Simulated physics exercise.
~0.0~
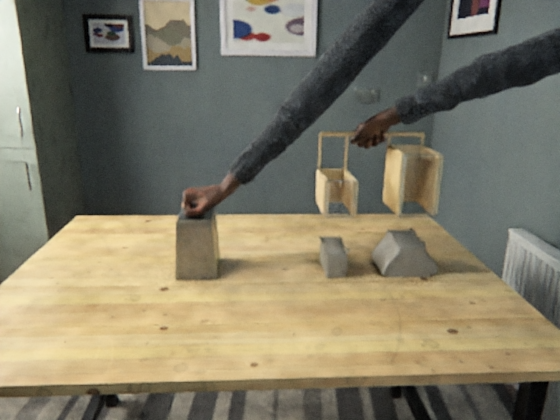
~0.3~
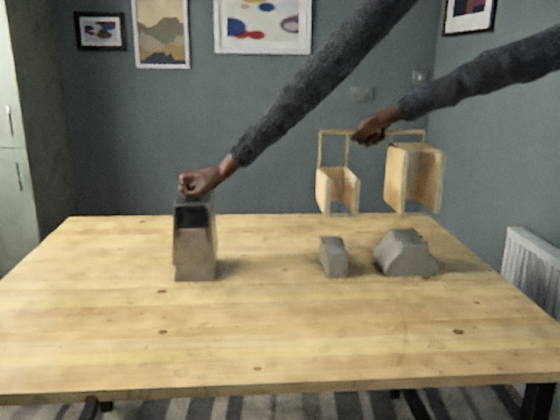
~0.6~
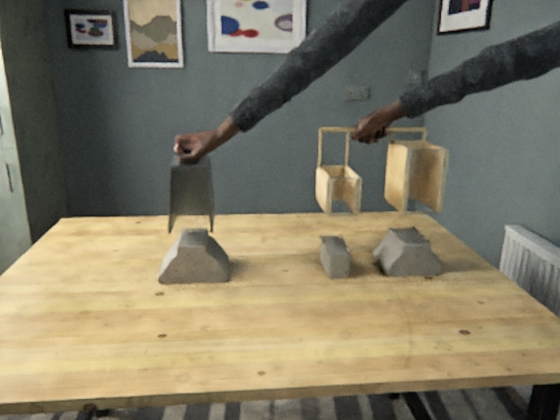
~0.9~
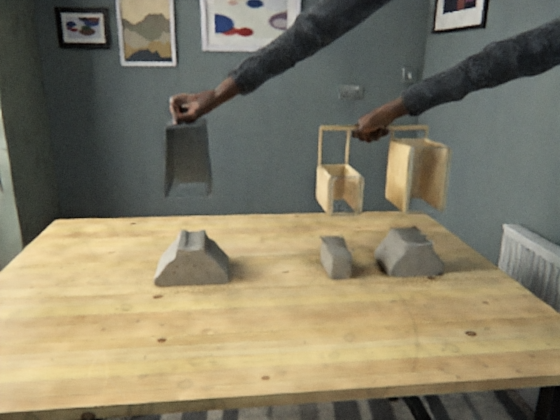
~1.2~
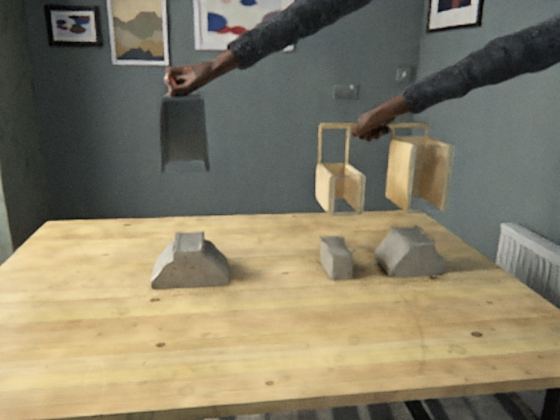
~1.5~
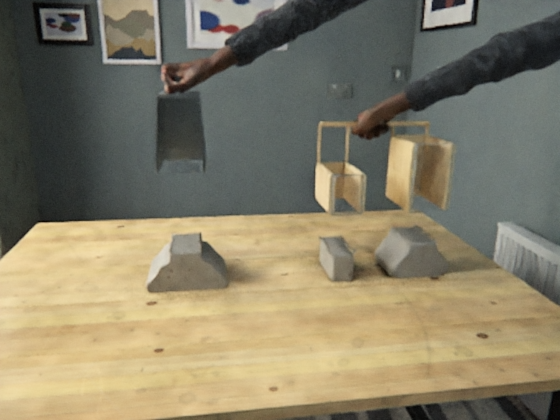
A person's hand lifted a dark tin straight up off a wooden table, leaving behind a grey block that slumped into a low, wide mound beside two smaller grey blocks, while the other hand held two wooden moulds still on the right.
